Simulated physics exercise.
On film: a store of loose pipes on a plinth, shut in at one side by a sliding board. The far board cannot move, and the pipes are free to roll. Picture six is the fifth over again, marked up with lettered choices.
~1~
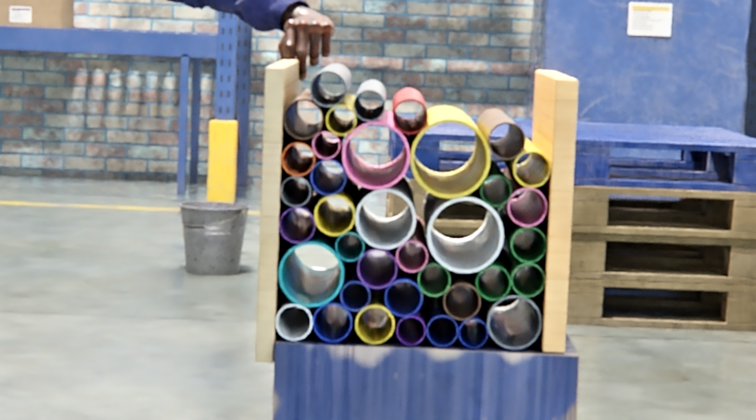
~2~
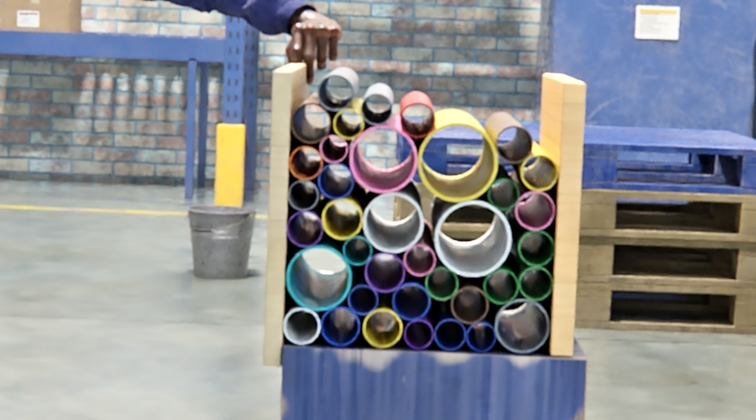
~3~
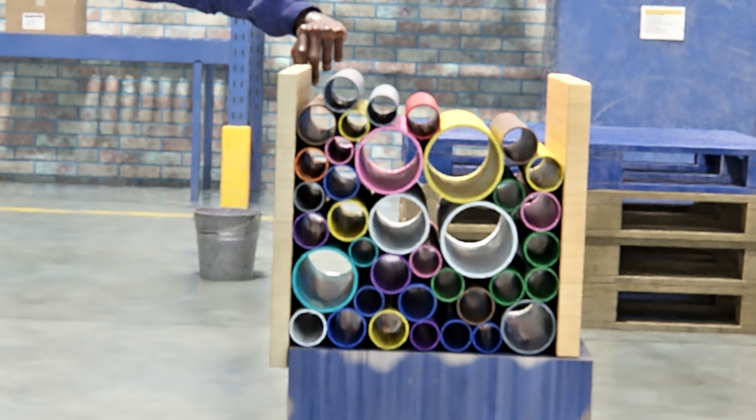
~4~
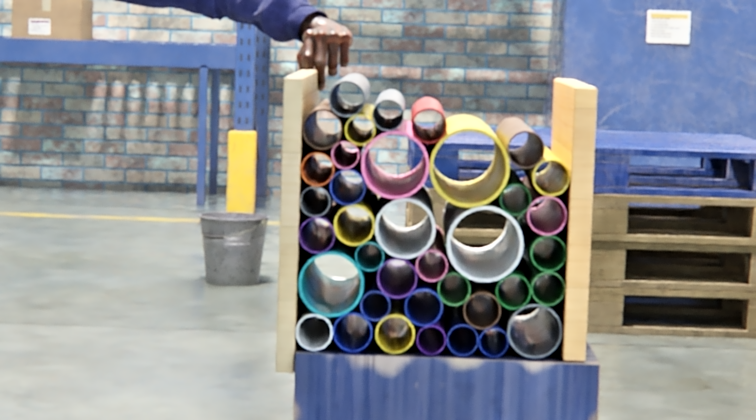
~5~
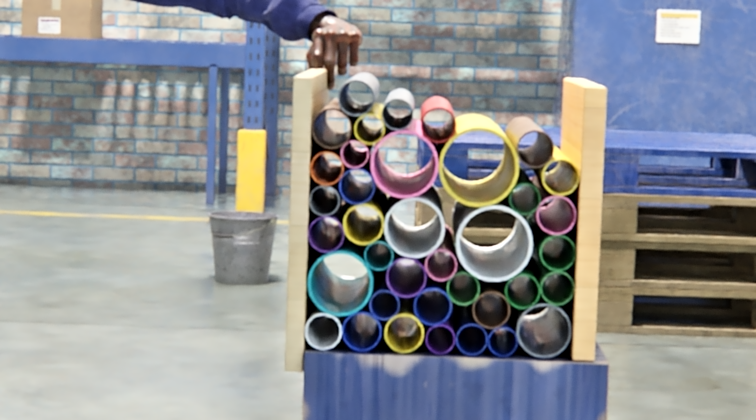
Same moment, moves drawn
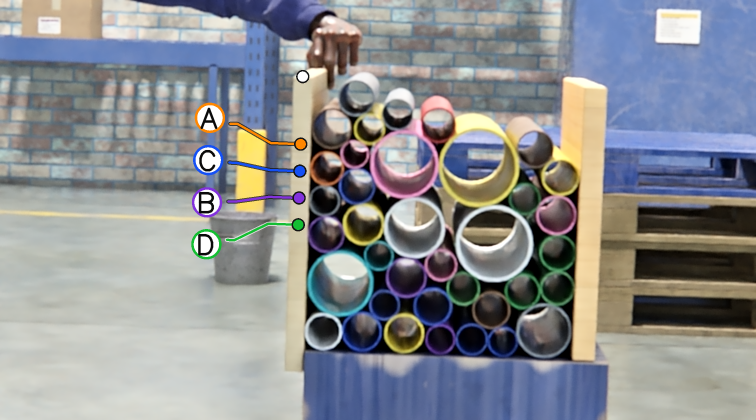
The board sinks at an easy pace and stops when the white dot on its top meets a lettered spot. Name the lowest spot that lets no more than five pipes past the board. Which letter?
C is the limit.
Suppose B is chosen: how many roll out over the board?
It comes to six.
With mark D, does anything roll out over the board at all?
Yes.
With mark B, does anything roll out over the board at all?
Yes, at B.
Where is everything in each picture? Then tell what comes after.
The first picture shows a red pipe (411, 116); side board (280, 199); a white pipe (294, 322).
The second picture shows a white pipe (302, 326); a blue pipe (481, 337).
The third picture shows a brown pipe (476, 306); a purple pipe (311, 230).
The fourth picture shows a green pipe (548, 288); an orange pipe (317, 169).
The fifth picture shows a brown pipe (332, 128); a red pipe (439, 125); side board (309, 208).
On the copy, A at (301, 144); B at (299, 198); C at (300, 171); D at (298, 225); the white dot at (303, 77).
On C. First, top of the board (311, 123).
Then, top of the board (309, 171).
Finally, top of the board (309, 171), two out over the board.
By contrast, A none out over the board; B six out over the board; D more than five out over the board.
